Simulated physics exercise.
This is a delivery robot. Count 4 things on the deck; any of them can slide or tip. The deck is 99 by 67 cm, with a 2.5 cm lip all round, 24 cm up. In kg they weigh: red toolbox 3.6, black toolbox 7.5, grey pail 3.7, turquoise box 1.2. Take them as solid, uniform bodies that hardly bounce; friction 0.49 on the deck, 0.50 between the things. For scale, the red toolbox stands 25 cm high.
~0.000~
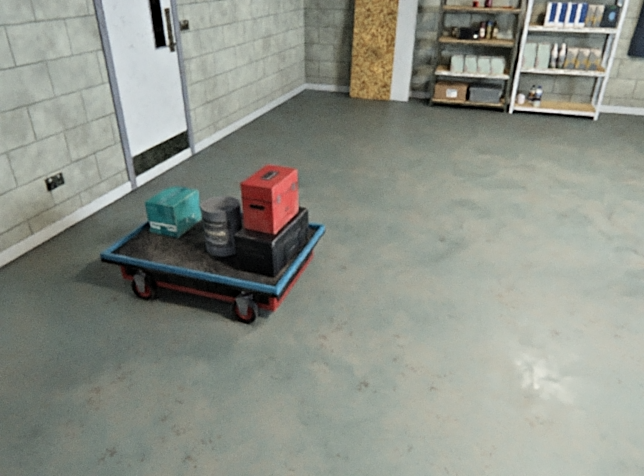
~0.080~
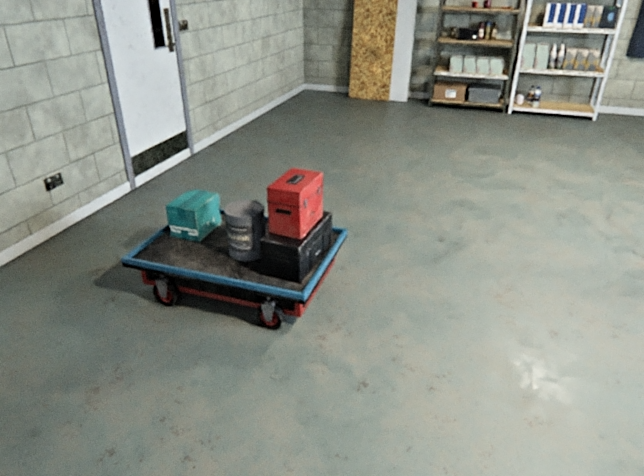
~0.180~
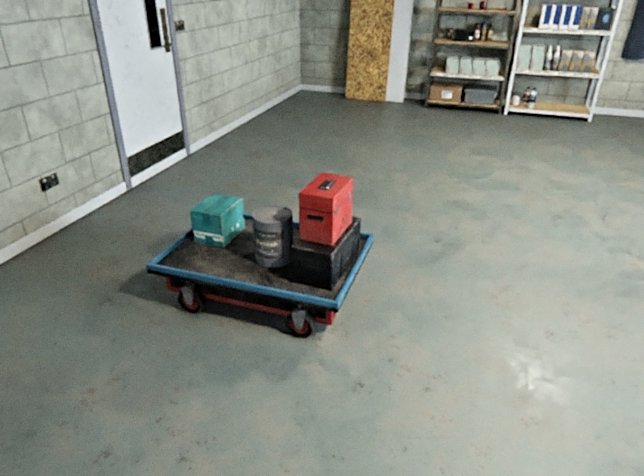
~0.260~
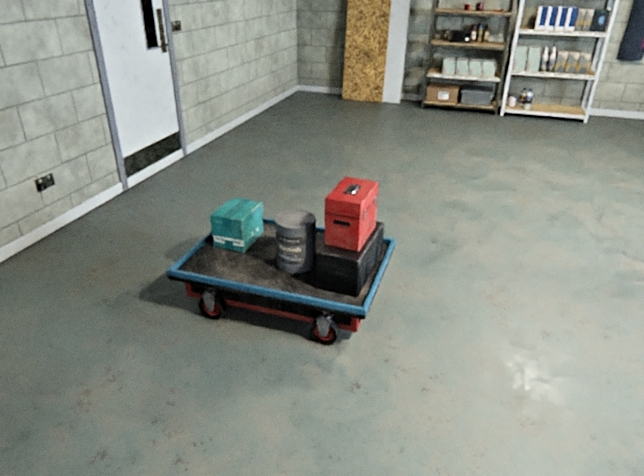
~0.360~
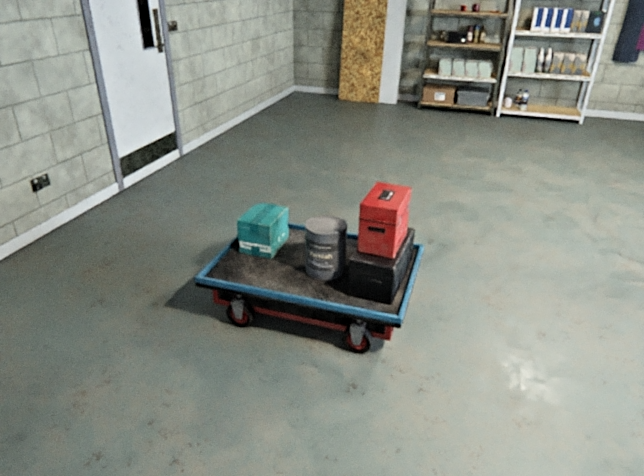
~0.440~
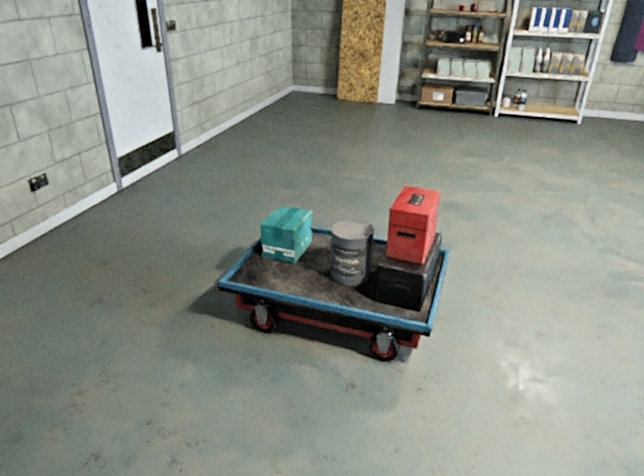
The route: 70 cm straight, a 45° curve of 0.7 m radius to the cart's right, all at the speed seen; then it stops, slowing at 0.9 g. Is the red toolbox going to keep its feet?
The red toolbox falls over.
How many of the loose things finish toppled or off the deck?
In all, 1.
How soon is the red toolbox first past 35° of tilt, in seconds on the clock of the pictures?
At about 0.9 s.
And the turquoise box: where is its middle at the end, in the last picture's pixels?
Near (468, 331).
After 0.64 s, cart 115 cm along, turned 25°; red toolbox slid 23 cm near (494, 246); black toolbox slid 14 cm; grey pail slid 8 cm.
After 0.84 s, cart 151 cm along, turned 45°; red toolbox now off the deck; grey pail slid 15 cm; black toolbox slid 12 cm.
After 1.14 s, cart 173 cm along, turned 45°, stopped; grey pail slid 18 cm; turquoise box slid 13 cm; black toolbox slid 9 cm.
At rest (1.6 s), off the deck and tipped over, red toolbox; not toppled but over 10 cm from the start, grey pail and turquoise box; the last one in place, give or take 10 cm.
